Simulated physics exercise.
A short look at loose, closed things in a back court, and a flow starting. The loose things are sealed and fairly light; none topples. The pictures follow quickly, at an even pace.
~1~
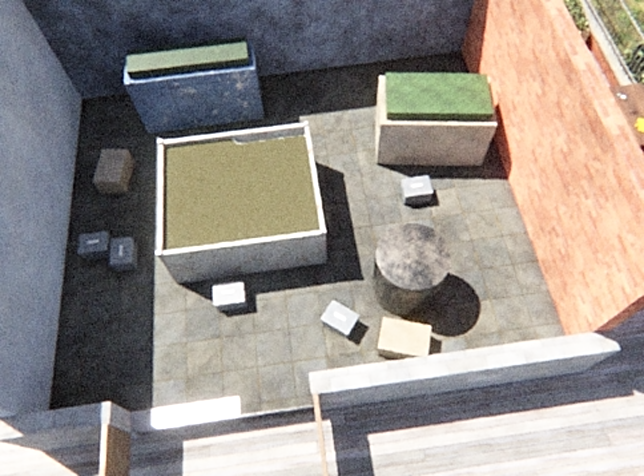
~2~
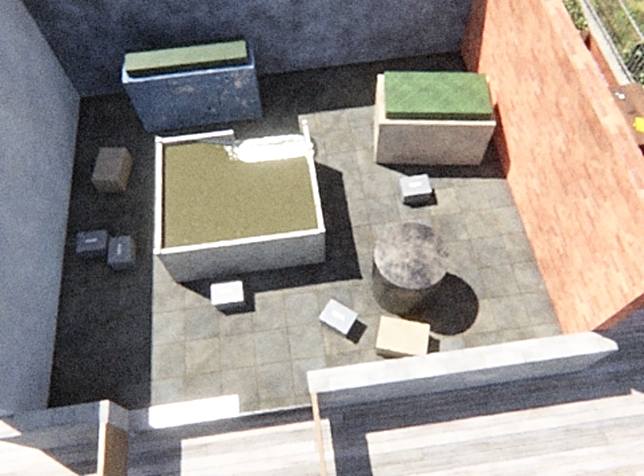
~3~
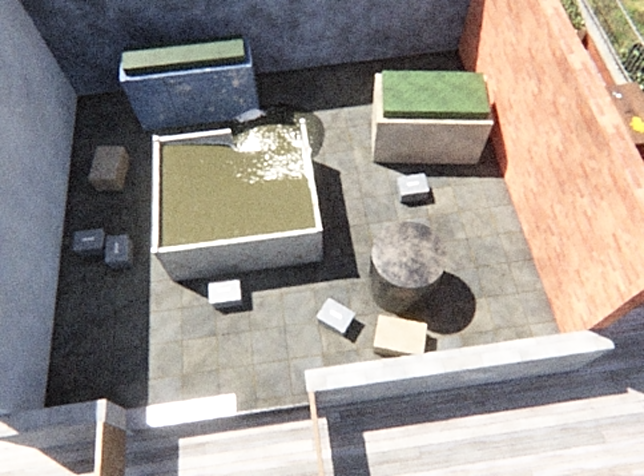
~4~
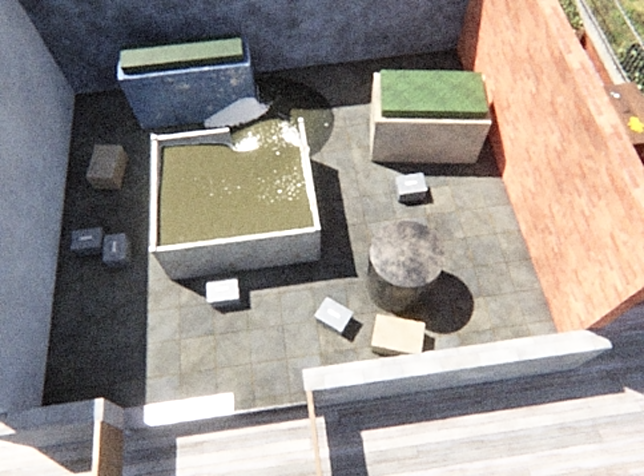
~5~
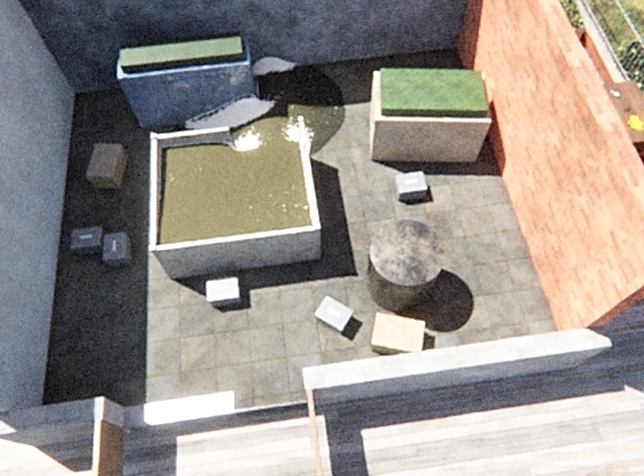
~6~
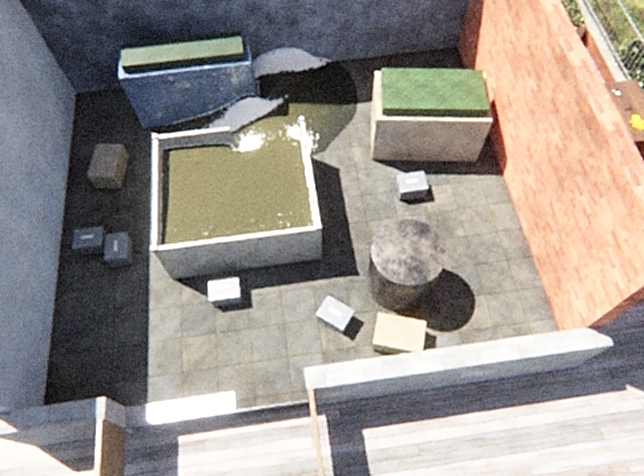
Murky water pours through a gap in the tank's back wall and spreads across the paving.
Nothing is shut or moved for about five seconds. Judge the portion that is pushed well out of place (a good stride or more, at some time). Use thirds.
It is between one and two thirds.
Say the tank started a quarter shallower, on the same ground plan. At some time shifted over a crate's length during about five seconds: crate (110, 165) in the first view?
Answer: Moved that far.
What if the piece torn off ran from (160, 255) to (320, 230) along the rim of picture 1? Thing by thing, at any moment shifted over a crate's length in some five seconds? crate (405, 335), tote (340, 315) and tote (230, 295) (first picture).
In turn: That far or more, that far or more, that far or more.
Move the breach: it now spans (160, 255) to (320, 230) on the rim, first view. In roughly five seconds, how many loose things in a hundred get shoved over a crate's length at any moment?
Close to 40 %.
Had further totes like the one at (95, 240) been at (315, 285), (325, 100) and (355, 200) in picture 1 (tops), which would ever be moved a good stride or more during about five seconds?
In turn: Short of that, that far or more, not that far.
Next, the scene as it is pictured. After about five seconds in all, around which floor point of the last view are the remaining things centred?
Roughly at (264, 262).
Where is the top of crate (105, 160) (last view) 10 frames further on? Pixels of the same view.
Roughly at (68, 179).
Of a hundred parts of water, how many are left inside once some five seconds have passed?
Near 100 in a hundred.
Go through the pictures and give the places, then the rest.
The first frame shows a tote at (417, 186), on the bottom; a crate at (110, 165) rests on the ground; 0 of 8 have shifted.
The second frame shows a tote at (416, 185) rests on the ground; a crate at (109, 164), on the bottom; 0 of 8 have shifted.
The third frame shows a tote at (413, 184), on the bottom; a crate at (106, 162), on the bottom; 0 of 8 have shifted.
The fourth frame shows a tote at (411, 183) rests on the ground; a crate at (104, 161) rests on the ground; 0 of 8 have shifted.
The fifth frame shows a tote at (411, 182) rests on the ground; a crate at (104, 160), on the bottom; 0 of 8 have shifted.
The sixth frame shows a tote at (412, 182) rests on the ground; a crate at (105, 160) rests on the ground; 0 of 8 have shifted.
A moment on, 0 of 8 are well off their spots; 0 afloat.
Next, 1 of 8 are well off their spots; 1 afloat.
Later, 1 of 8 are well off their spots; 2 afloat.
In the end, 3 of 8 are well off their spots, and 3 have been at some point; 2 afloat.
